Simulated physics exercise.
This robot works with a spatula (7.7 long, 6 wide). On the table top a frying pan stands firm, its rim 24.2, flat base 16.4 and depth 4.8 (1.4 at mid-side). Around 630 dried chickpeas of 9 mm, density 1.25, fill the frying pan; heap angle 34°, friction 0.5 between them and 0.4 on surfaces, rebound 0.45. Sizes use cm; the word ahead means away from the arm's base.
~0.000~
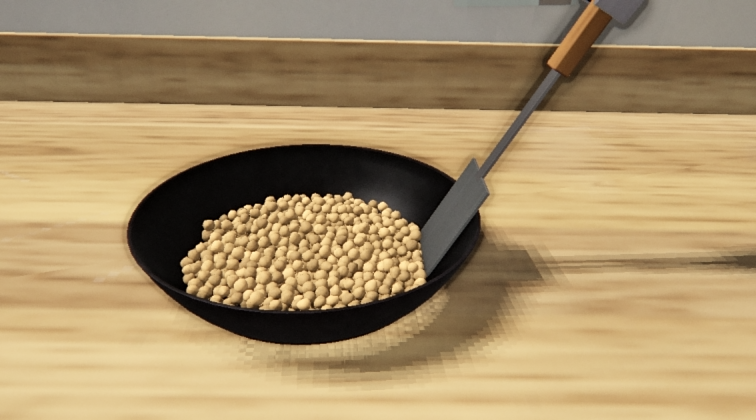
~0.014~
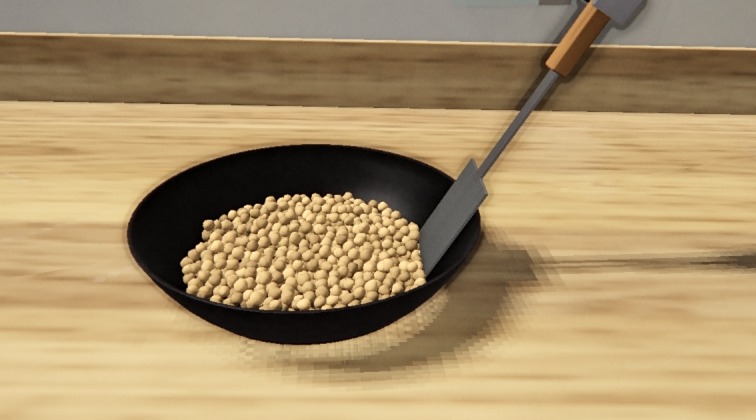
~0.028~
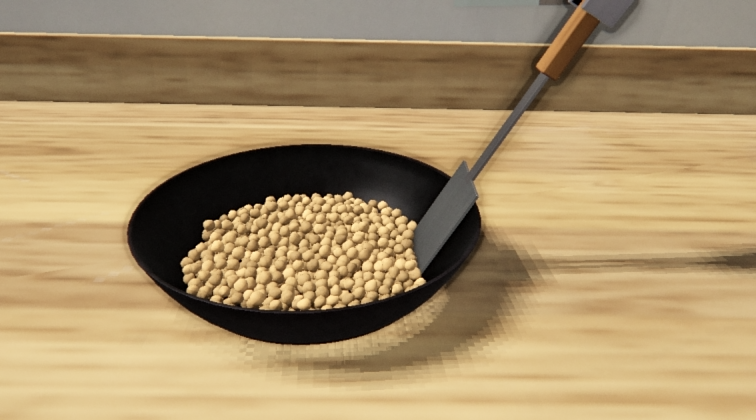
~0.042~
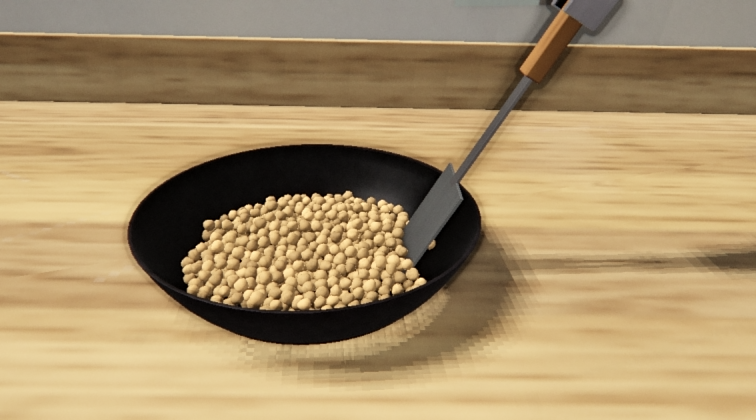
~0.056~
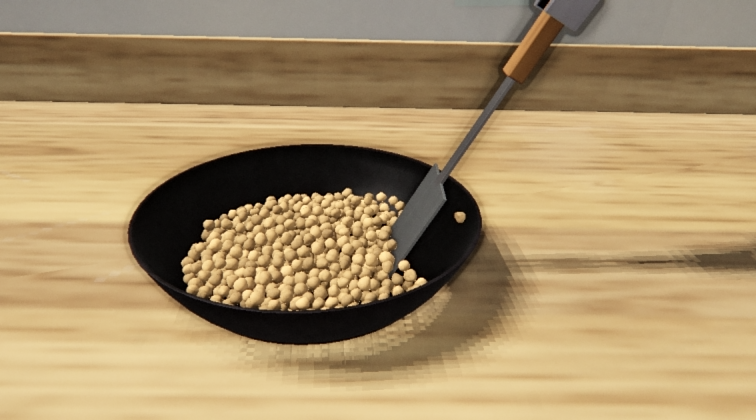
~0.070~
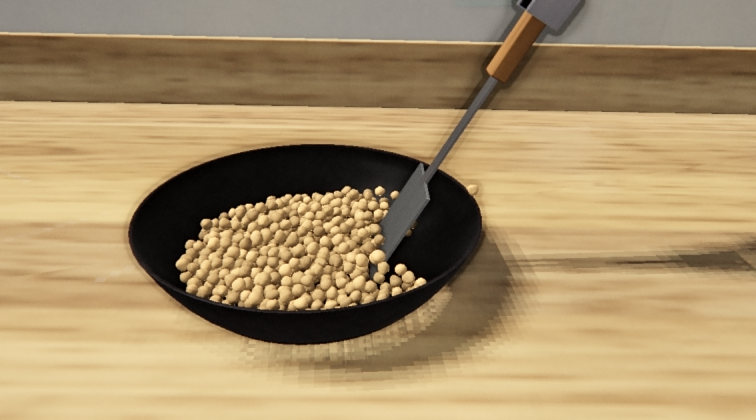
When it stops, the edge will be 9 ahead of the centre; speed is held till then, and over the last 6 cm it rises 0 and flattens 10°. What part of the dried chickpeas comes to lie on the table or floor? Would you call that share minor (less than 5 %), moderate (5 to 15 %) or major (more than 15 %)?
I would call it moderate.
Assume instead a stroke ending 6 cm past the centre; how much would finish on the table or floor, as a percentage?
My guess would be around 0 per cent.
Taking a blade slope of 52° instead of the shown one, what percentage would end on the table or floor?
That would leave close to 10 per cent on the table or floor.
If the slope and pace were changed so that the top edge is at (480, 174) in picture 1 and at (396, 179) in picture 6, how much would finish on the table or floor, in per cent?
20 per cent.
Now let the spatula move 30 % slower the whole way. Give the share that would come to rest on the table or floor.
Some 5 in a hundred.
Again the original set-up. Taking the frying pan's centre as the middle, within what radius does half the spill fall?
Roughly 16 centimetres.
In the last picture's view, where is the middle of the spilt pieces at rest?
At about (118, 245) in the last picture.
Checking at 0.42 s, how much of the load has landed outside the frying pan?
It is near 8 percent.
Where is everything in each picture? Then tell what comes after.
In the first picture, spatula top edge at (481, 174), sloping 61°; upper third of the load around (306, 245), from x 185 to 420, top at y 200; 633 in the frying pan.
In the second picture, spatula top edge at (480, 175), sloping 61°; upper third of the load around (306, 245), from x 185 to 420, top at y 200.
In the third picture, spatula top edge at (471, 177), sloping 61°; upper third of the load around (310, 243), from x 190 to 420, top at y 200.
In the fourth picture, spatula top edge at (456, 180), sloping 61°; upper third of the load around (320, 244), from x 190 to 430, top at y 195.
In the fifth picture, spatula top edge at (440, 180), sloping 61°; upper third of the load around (317, 239), from x 190 to 460, top at y 195.
In the sixth picture, spatula top edge at (425, 180), sloping 61°; upper third of the load around (308, 237), from x 180 to 475, top at y 190; 633 in the frying pan.
After 0.13 s, sloping 61°, highest piece 14 above the table; 632 in the frying pan, 1 on the blade or in flight.
After 0.19 s, sloping 58°, highest piece 18 above the table; 632 in the frying pan, 1 on the blade or in flight.
After 0.42 s, sloping 51°, highest piece 6 above the table; 582 in the frying pan, 46 on the table or floor, 5 on the blade or in flight.
After 1.47 s, sloping 51°, highest piece 5 above the table; 581 in the frying pan, 52 on the table or floor.
At rest, 581 in the frying pan, 52 on the table or floor. That is 8 % on the table or floor.
